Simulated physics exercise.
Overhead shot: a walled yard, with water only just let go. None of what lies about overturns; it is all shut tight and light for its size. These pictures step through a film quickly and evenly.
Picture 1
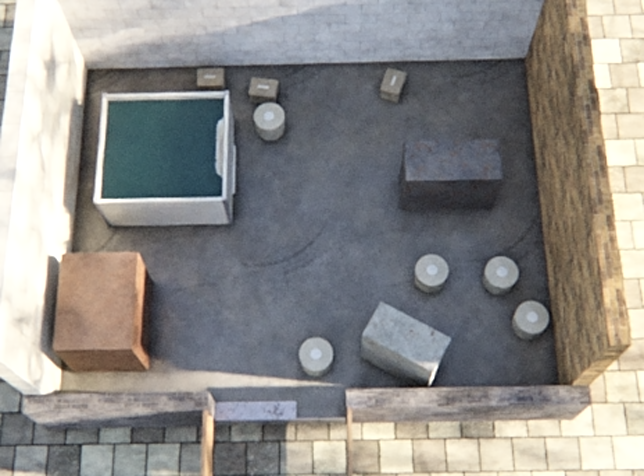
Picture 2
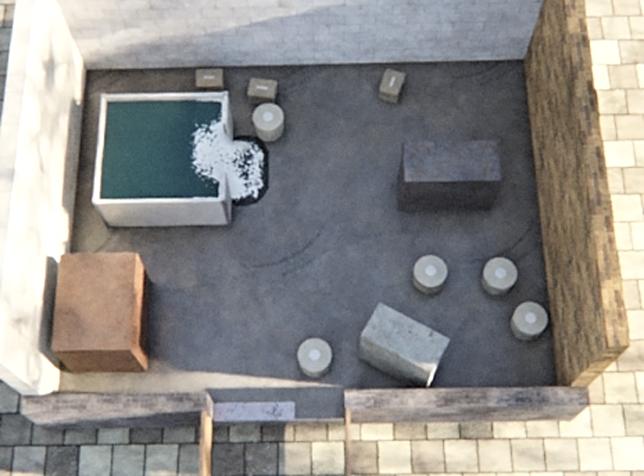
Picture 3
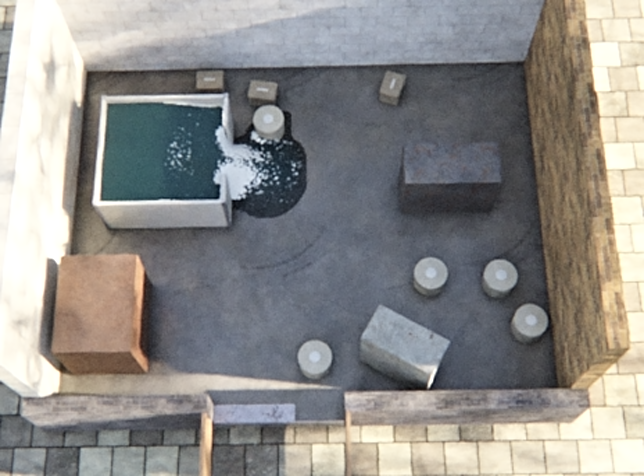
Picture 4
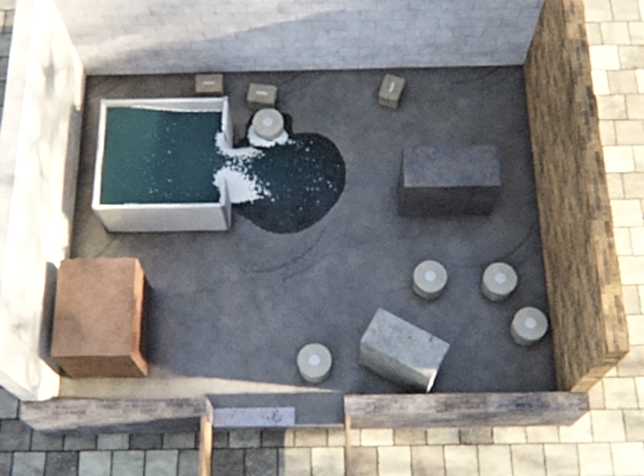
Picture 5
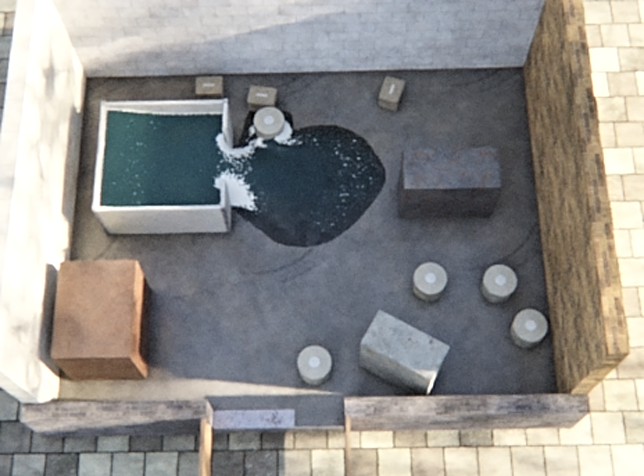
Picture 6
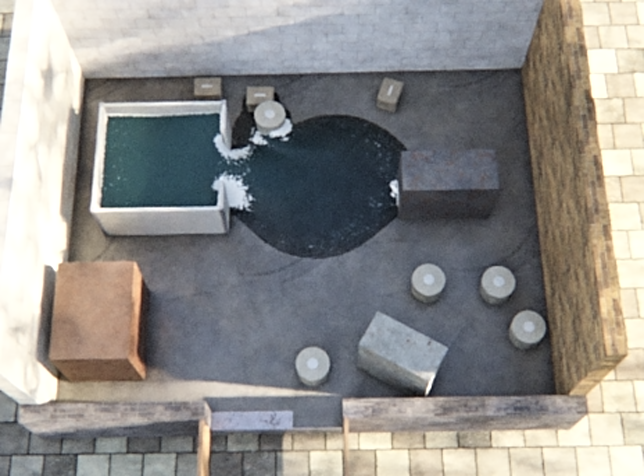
A walled yard with a dark floor and pale paving outside is seen from high overhead by a nearly still camera. A white-walled tank of green water stands at upper left, a reddish-brown box at lower left, a dark block at right, a tilted grey block below, with pale drums and small boxes scattered about. Water bursts foaming from the tank's right side, surrounds the nearest drum, and spreads rightward in a widening dark pool, touching the dark block while the objects barely move.
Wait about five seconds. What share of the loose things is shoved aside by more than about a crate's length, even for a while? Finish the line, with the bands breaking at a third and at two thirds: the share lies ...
The share lies between a third and two thirds.
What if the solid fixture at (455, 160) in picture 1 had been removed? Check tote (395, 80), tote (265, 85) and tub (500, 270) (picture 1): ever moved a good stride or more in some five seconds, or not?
As listed: That far or more, short of that, swept aside.
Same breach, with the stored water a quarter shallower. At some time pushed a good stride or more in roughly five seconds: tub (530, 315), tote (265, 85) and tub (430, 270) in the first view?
In the order you named them: Stayed within the threshold, stayed within the threshold, went past the threshold.
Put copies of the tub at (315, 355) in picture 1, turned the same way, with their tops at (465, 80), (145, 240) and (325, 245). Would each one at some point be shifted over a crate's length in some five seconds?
First driven off, second remains in place, third driven off.
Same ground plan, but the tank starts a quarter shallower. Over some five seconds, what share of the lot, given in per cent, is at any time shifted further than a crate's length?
Around 20 in a hundred.
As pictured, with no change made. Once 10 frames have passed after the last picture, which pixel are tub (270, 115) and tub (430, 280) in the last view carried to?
Look for them at about (280, 84) and about (475, 336).
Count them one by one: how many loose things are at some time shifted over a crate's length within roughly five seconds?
Exactly 3.
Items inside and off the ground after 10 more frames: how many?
1.
A moment on, 0 of 8 are well off their spots; 0 afloat.
Next, 3 of 8 are well off their spots; 1 afloat.
Later, 3 of 8 are well off their spots; 3 afloat.
In the end, 3 of 8 are well off their spots, and 3 have been at some point; 4 afloat.
